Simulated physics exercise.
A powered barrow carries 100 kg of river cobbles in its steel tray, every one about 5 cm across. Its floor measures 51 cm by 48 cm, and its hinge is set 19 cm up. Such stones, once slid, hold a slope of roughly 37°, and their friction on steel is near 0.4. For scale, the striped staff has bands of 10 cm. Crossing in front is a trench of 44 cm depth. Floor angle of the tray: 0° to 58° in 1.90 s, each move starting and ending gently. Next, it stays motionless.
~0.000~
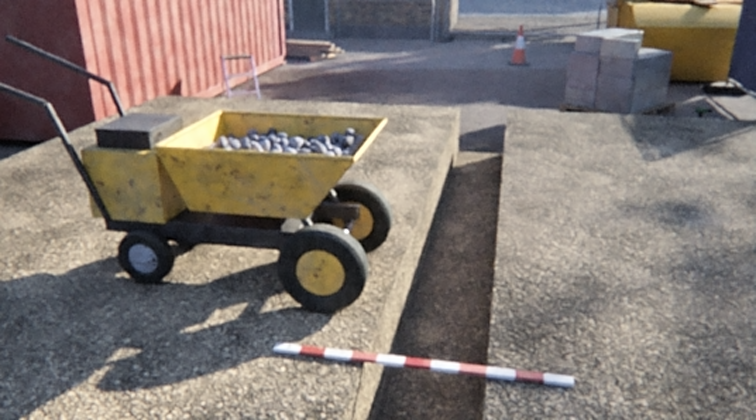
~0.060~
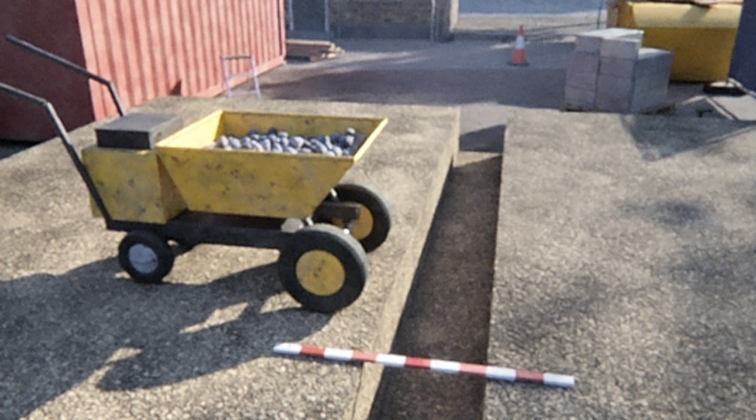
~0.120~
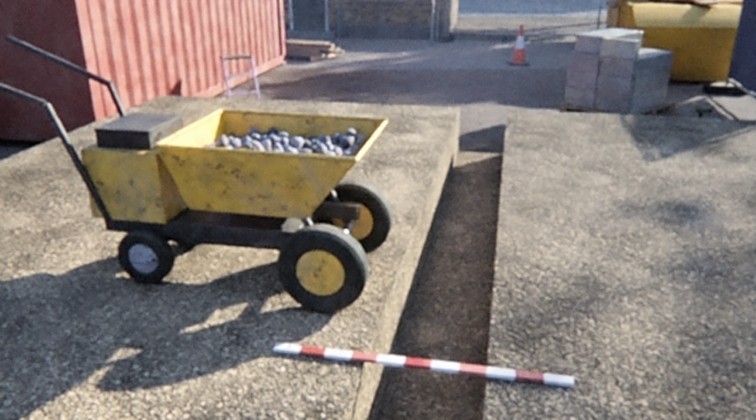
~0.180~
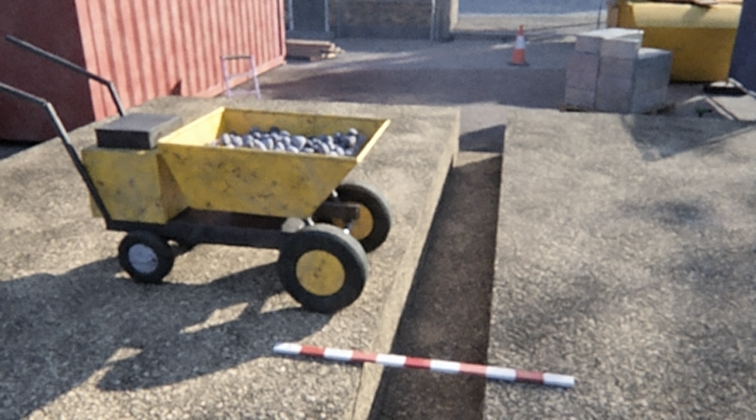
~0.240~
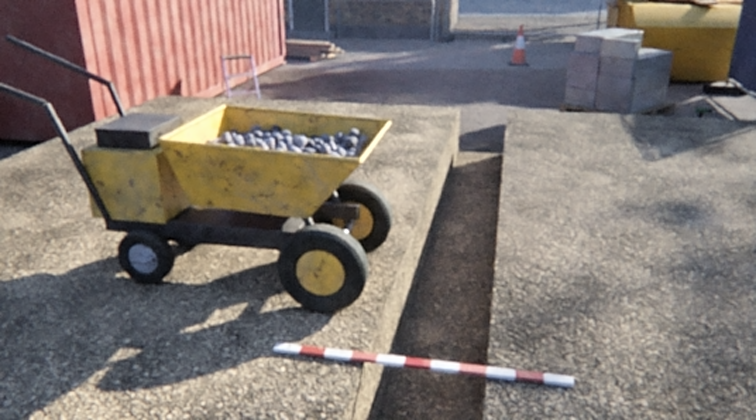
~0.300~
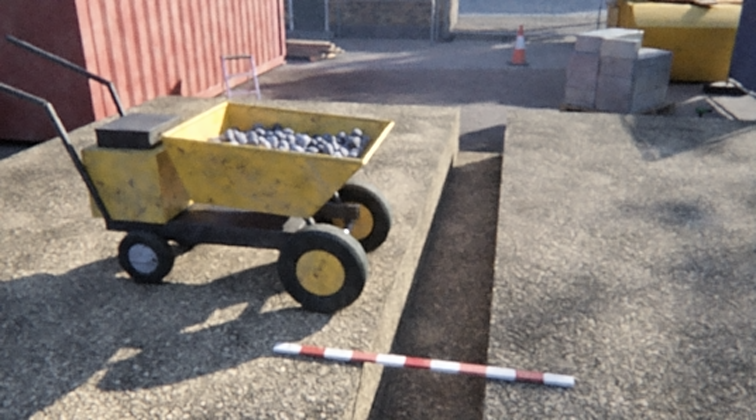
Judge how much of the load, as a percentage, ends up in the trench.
Around 52 %.
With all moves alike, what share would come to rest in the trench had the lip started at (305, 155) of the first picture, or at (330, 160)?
First some 65, then 65 per cent.
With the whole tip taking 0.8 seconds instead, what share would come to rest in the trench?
Trench share: Approx. 40%.
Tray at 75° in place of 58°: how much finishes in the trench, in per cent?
In that case around 60 percent.
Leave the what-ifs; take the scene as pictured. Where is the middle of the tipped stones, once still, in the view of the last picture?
Their middle ends up near (466, 363).
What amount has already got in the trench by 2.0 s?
At that moment: Approx. 10 %.
After 1.4 s the floor is at 49°; 100 % in the tray; the foremost stones are at (424, 198).
After 2.0 s the floor is at 58°; 85 % in the tray, 12 % in the trench, 3 % past the trench; the foremost stones are at (519, 300).
After 2.3 s the floor is at 58°; 62 % in the tray, 25 % in the trench, 13 % past the trench; the foremost stones are at (580, 288).
After 4.3 s the floor is at 58°; 32 % in the tray, 52 % in the trench, 15 % past the trench; the foremost stones are at (630, 289).
